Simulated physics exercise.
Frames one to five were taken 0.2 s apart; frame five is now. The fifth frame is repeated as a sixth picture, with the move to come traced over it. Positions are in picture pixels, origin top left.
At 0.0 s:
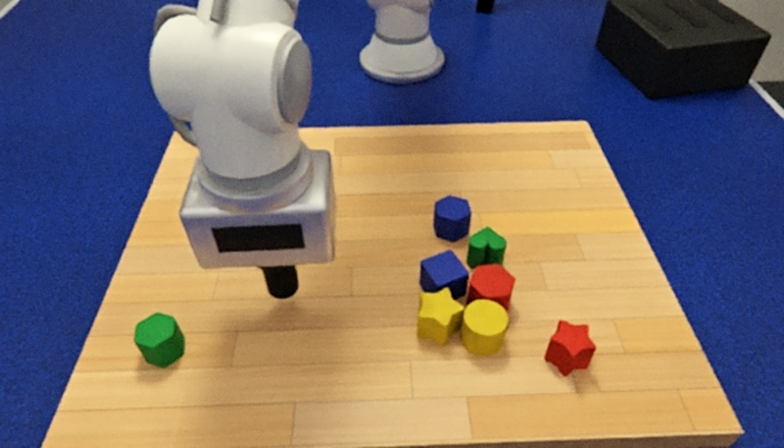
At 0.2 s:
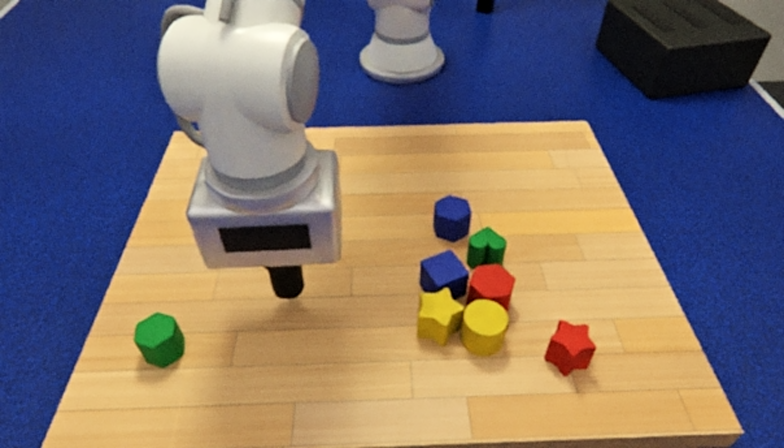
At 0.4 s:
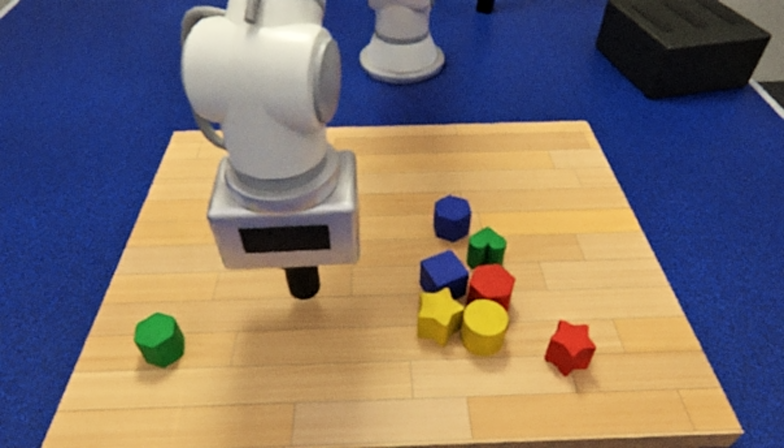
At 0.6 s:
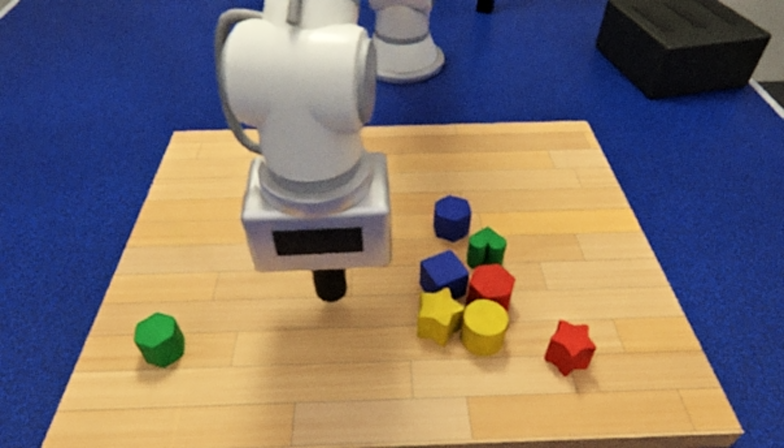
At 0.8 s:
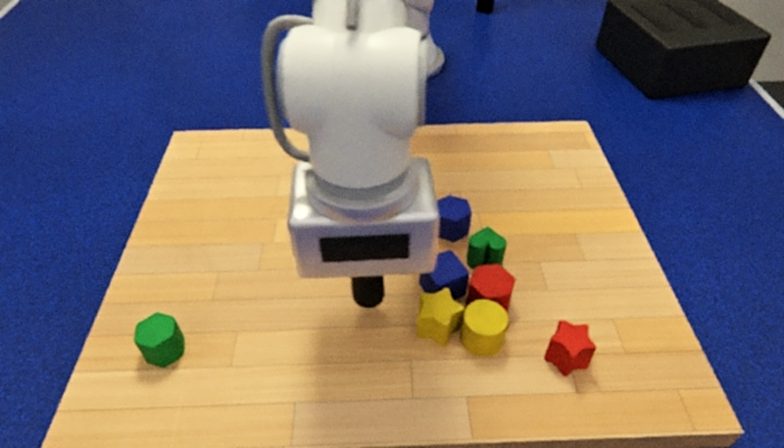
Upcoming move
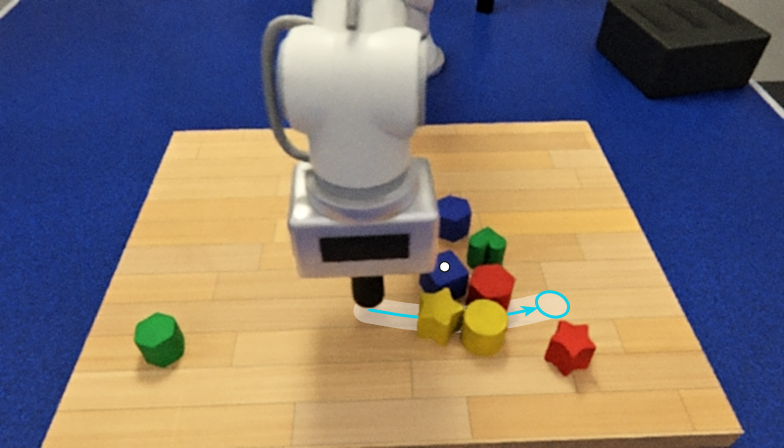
A white robot arm moves right across the wooden board while the colored blocks stay still.
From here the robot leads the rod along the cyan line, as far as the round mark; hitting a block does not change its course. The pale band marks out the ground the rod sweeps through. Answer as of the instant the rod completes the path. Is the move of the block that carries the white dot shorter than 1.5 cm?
Yes, that is what happens.
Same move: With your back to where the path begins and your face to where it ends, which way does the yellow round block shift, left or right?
Towards the right-hand side.
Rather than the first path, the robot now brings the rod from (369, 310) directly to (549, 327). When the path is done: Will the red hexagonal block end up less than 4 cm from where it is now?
I expect so.
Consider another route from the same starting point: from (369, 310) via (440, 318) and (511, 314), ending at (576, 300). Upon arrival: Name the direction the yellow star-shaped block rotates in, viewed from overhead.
Its rotation is clockwise.
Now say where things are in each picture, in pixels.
The first picture shows rod tip (283, 287); block tops, yellow star-shaped block (439, 305); blue square (445, 267); yellow round block (486, 317); red hexagonal block (493, 280); red star-shaped block (574, 337).
The second picture shows rod (289, 287); blocks unchanged.
The third picture shows rod (305, 288); blocks unchanged.
The fourth picture shows rod (332, 290); blocks unchanged.
The fifth picture shows rod (369, 296); yellow star-shaped block (439, 305); blue square (445, 267); yellow round block (486, 317); red hexagonal block (493, 280); red star-shaped block (574, 337).
Path on the board, from (369, 310) over (463, 319) to (552, 304); the dot is on the blue square.
On the path given first. One third of the way, rod (433, 304); yellow star-shaped block (466, 306), turned 15° clockwise; yellow round block (511, 325).
Two thirds of the way, rod (498, 302); yellow star-shaped block (532, 311), turned 35° clockwise; blue square (453, 265), turned 30° anticlockwise; yellow round block (550, 344); red hexagonal block (517, 270), turned 65° anticlockwise; red star-shaped block (591, 345), turned 30° anticlockwise.
At the end, rod (557, 290); yellow star-shaped block (562, 312), turned 80° clockwise; blue square (453, 265), turned 30° anticlockwise; yellow round block (555, 348); red hexagonal block (536, 257), turned 130° anticlockwise; red star-shaped block (596, 347), turned 35° anticlockwise.
